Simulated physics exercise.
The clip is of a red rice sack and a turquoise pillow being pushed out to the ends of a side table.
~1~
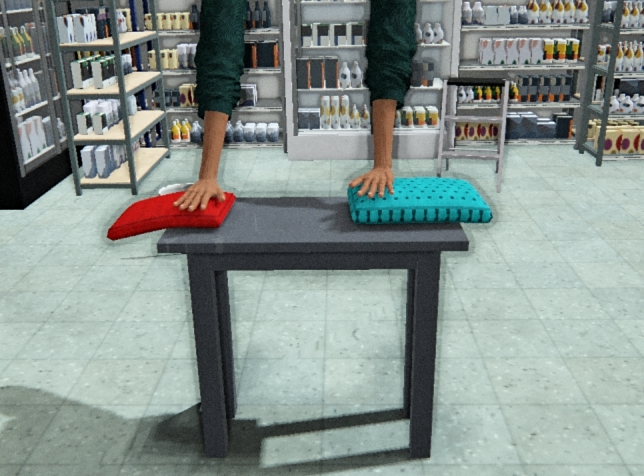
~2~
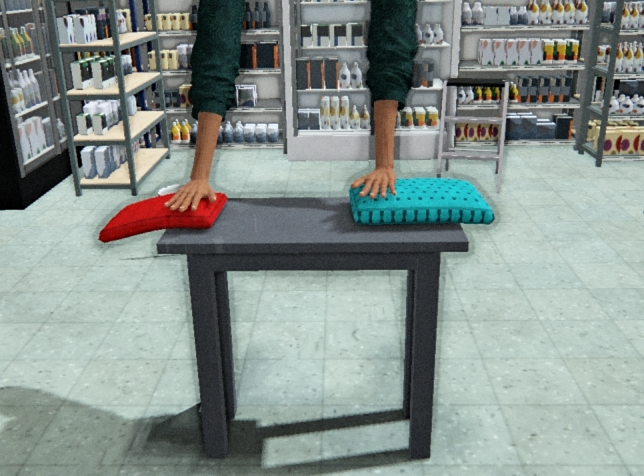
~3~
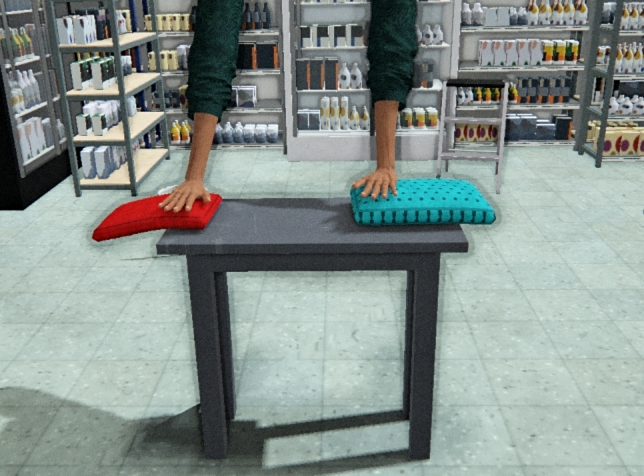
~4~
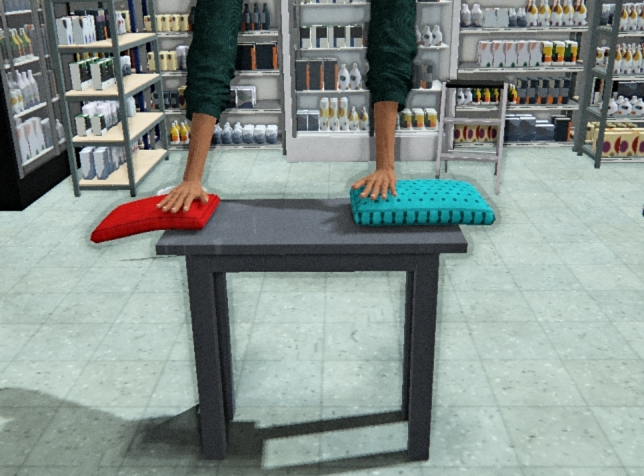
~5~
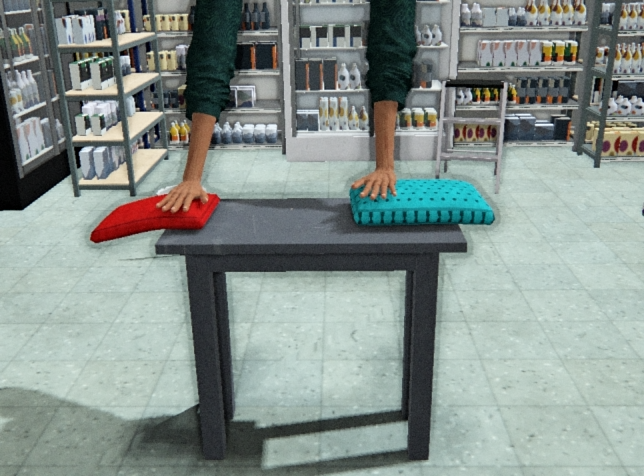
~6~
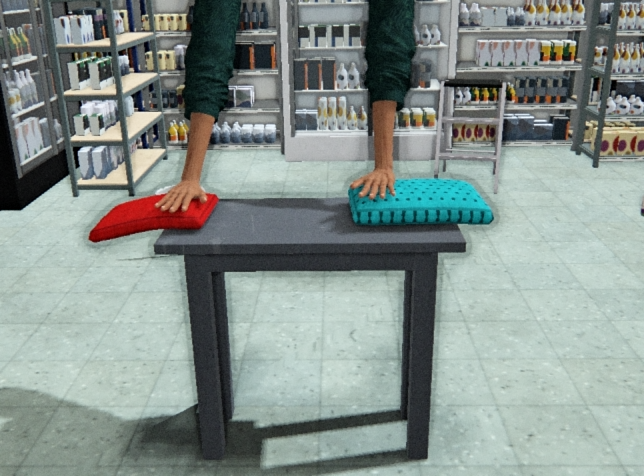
In a store with stocked shelves, two hands pressed on a red sack and a turquoise pillow atop a gray table, and the left hand slid the sack slightly farther left before both stayed nearly still.
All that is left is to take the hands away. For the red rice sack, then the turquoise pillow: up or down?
In the end the red rice sack goes down and the turquoise pillow stays up there.
Then, 0.26 s on from there, rice sack tipping outwards near (158, 228); pillow as it was left.
Then, 0.50 s on from there, rice sack falling near (163, 326); pillow as it was left.
Then, 0.74 s on from there, rice sack on the floor near (184, 417); pillow as it was left.
In the end, rice sack on the floor near (198, 427); pillow as it was left. The red rice sack slumps off the end and the turquoise pillow remains on top.
